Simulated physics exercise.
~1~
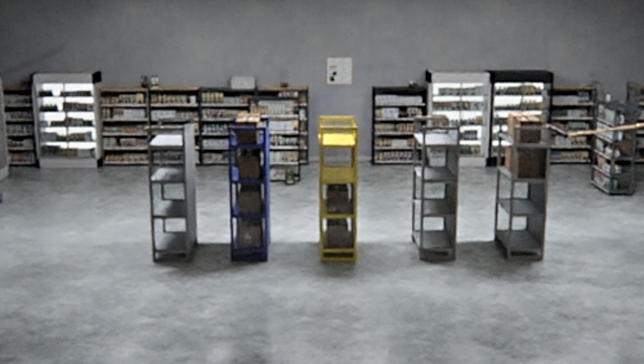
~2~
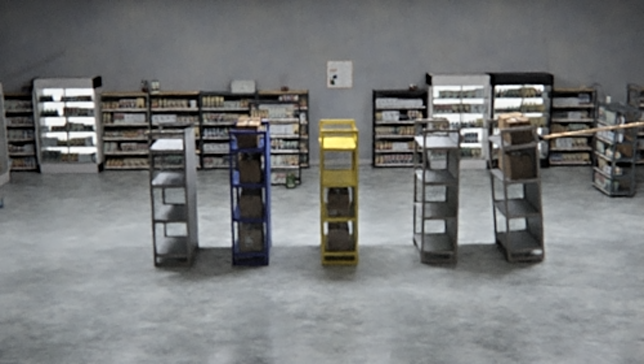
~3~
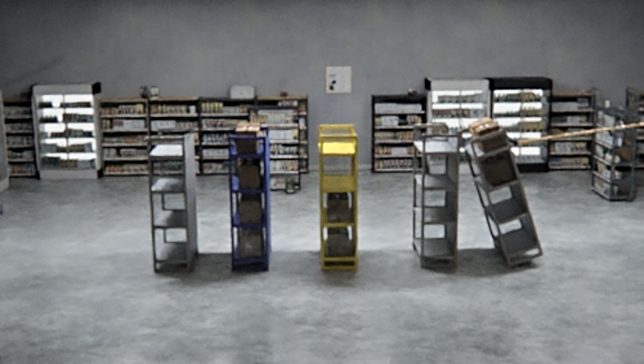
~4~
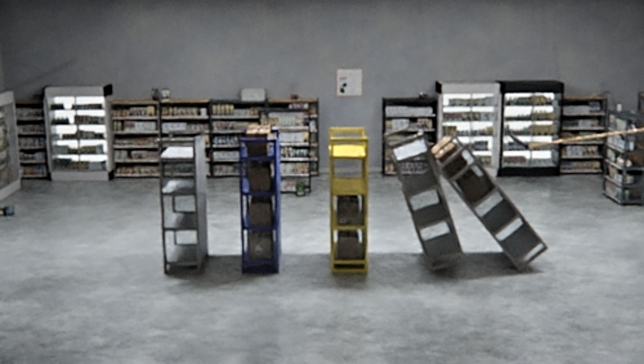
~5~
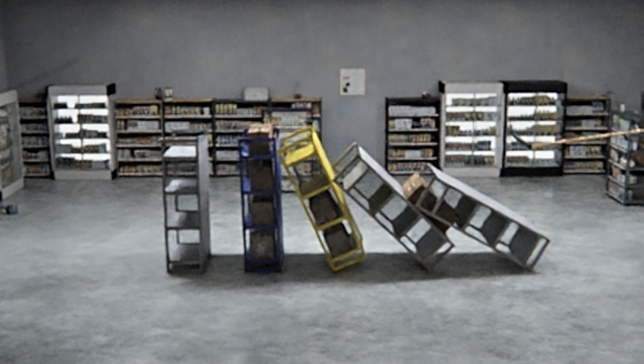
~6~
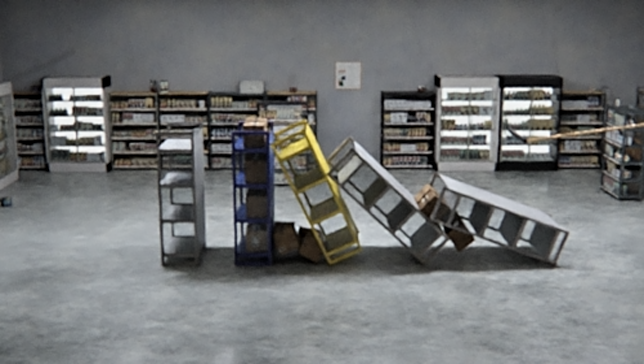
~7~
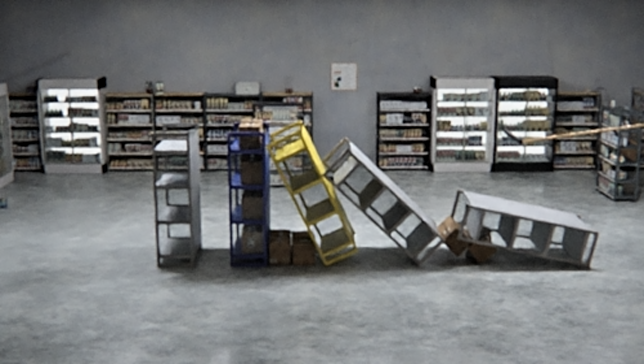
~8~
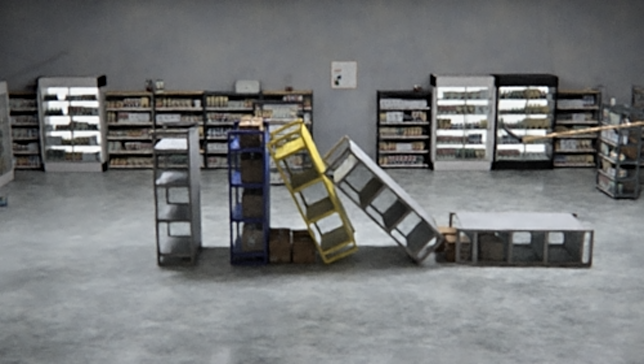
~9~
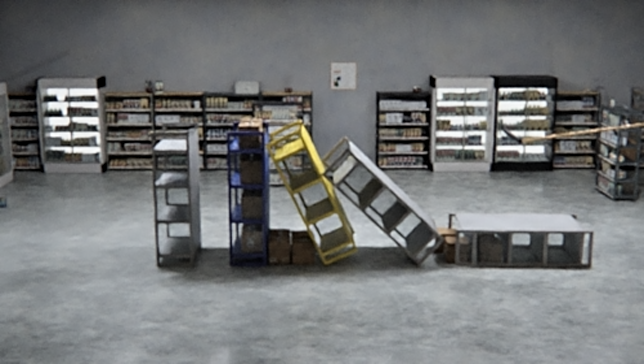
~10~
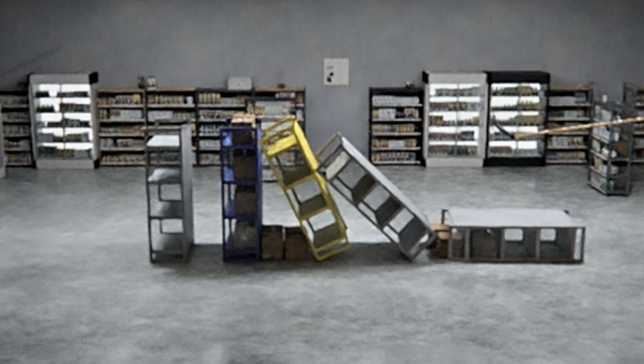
A pole from the right pushed the end rack in a row of five, which toppled left into the next, tipping that onto the yellow one; it ended flat on the floor, two leaned, and the blue and far-left racks stayed standing.
